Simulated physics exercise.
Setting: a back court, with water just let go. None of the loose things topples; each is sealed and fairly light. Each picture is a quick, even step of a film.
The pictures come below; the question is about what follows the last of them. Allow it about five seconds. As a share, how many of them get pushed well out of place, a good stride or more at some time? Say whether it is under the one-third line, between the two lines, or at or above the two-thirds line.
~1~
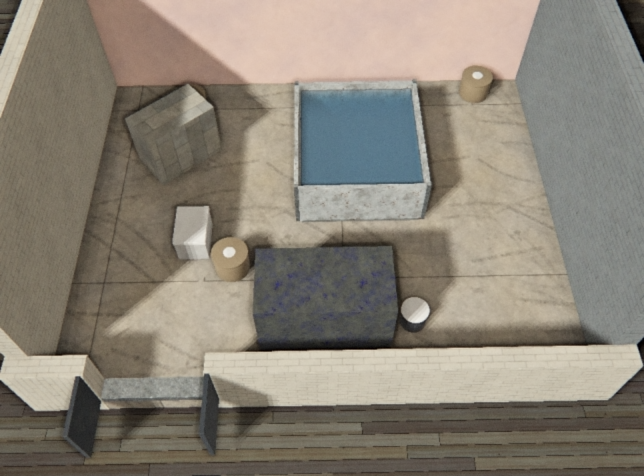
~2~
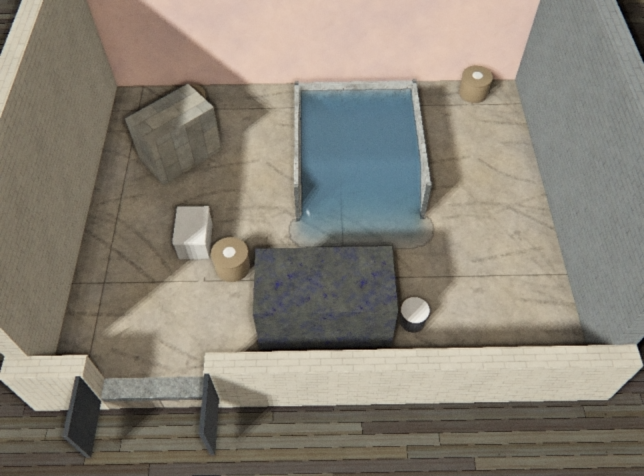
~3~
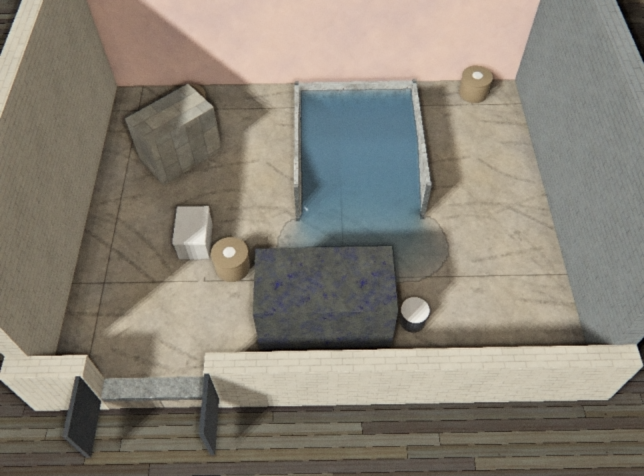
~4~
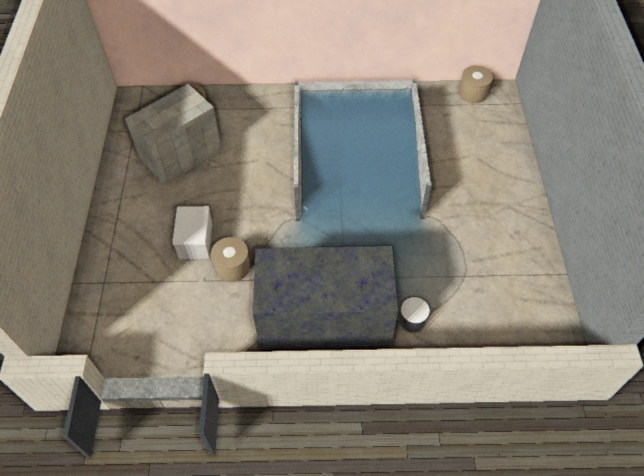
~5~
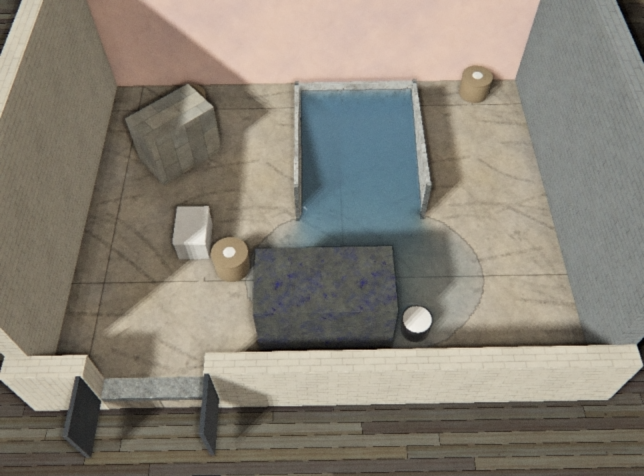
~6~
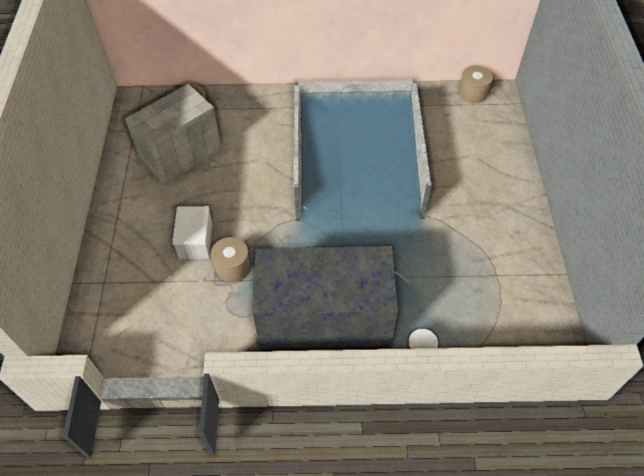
It is at or above the two-thirds line.
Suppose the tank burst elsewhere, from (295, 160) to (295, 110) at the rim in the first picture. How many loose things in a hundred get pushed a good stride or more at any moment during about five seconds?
It comes out at roughly 40 per cent.
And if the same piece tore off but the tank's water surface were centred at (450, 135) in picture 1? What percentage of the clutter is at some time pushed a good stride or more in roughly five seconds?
I'd estimate around 80 percent.
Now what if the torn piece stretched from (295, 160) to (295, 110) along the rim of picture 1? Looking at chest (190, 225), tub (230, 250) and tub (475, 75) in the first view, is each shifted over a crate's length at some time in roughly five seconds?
Here's my take, in sequence: Dislodged that far, fails to go that far, and fails to go that far.
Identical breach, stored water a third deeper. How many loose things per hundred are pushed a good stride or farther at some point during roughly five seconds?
Something like 100 % of the loose things.
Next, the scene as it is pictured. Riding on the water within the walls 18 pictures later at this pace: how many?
The tally stands at 2.
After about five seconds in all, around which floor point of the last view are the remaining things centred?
Around (273, 168).
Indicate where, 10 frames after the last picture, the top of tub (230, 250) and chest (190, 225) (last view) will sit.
I'd guess close to (171, 204) and close to (127, 193).
A moment on, 1 of 5 are well off their spots; 1 afloat.
Next, 2 of 5 are well off their spots; 2 afloat.
Later, 3 of 5 are well off their spots; 2 afloat.
In the end, 4 of 5 are well off their spots, and 4 have been at some point; 4 afloat.
